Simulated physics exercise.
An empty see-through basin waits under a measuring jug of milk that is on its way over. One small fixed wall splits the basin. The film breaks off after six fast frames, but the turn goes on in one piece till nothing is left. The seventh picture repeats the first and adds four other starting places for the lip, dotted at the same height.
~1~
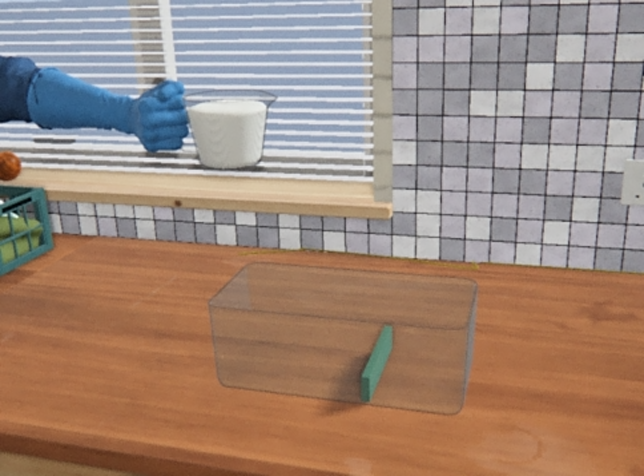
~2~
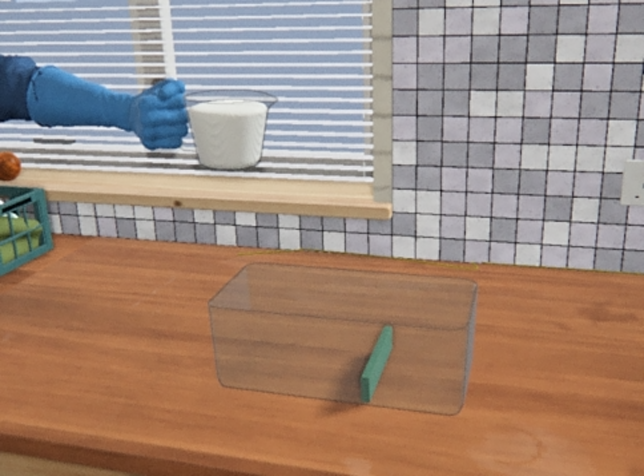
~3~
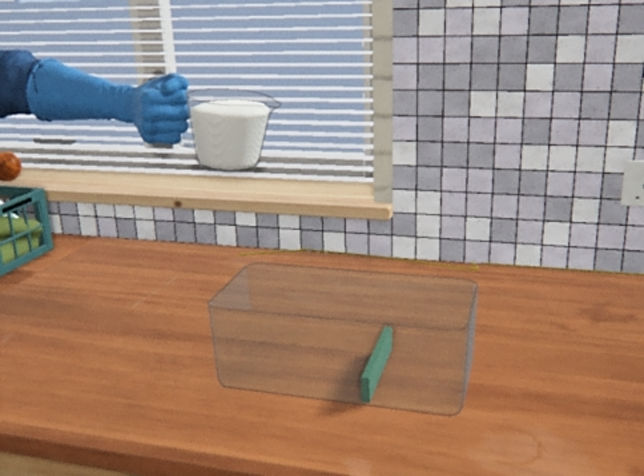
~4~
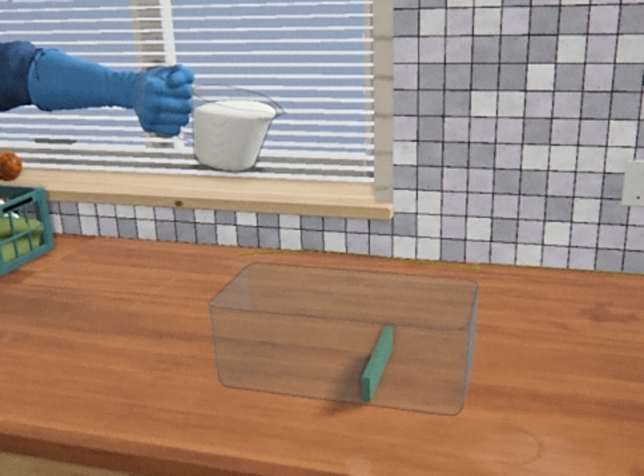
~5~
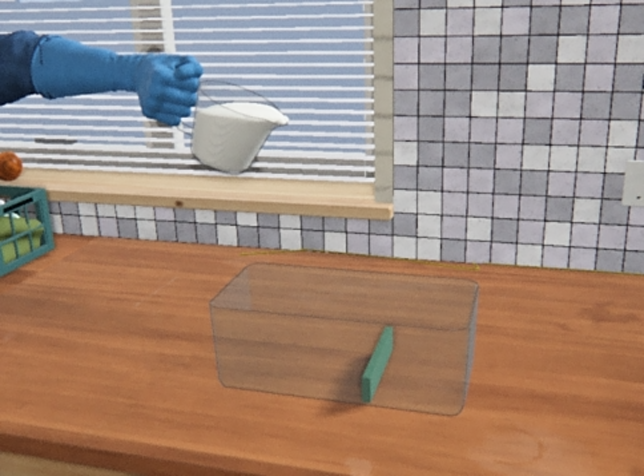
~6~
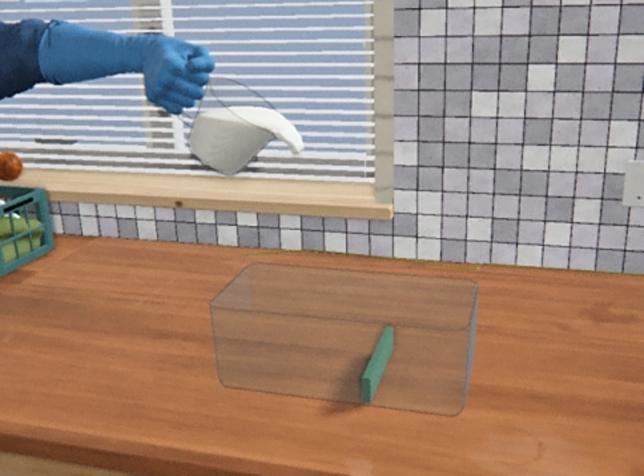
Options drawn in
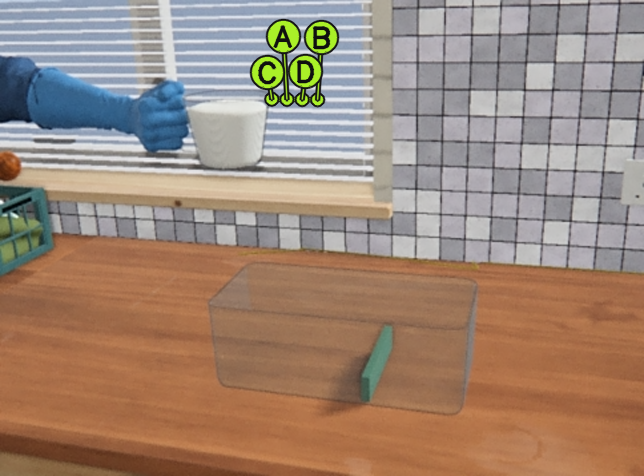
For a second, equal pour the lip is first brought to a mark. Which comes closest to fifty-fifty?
Go for B.
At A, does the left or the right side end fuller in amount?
More ends on the left.
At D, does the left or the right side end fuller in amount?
The left side.
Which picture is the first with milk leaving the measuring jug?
In picture 5.
On the marked copy, A at (286, 99); B at (317, 99); C at (271, 99); D at (302, 99).
With A, about 86 % ends left of the wall and 7 % right of it; 7 % is lost outside.
With B, about 52 % ends left of the wall and 46 % right of it.
With C, about 86 % ends left of the wall and 11 % right of it; 3 % is lost outside.
With D, about 76 % ends left of the wall and 20 % right of it; 4 % is lost outside.
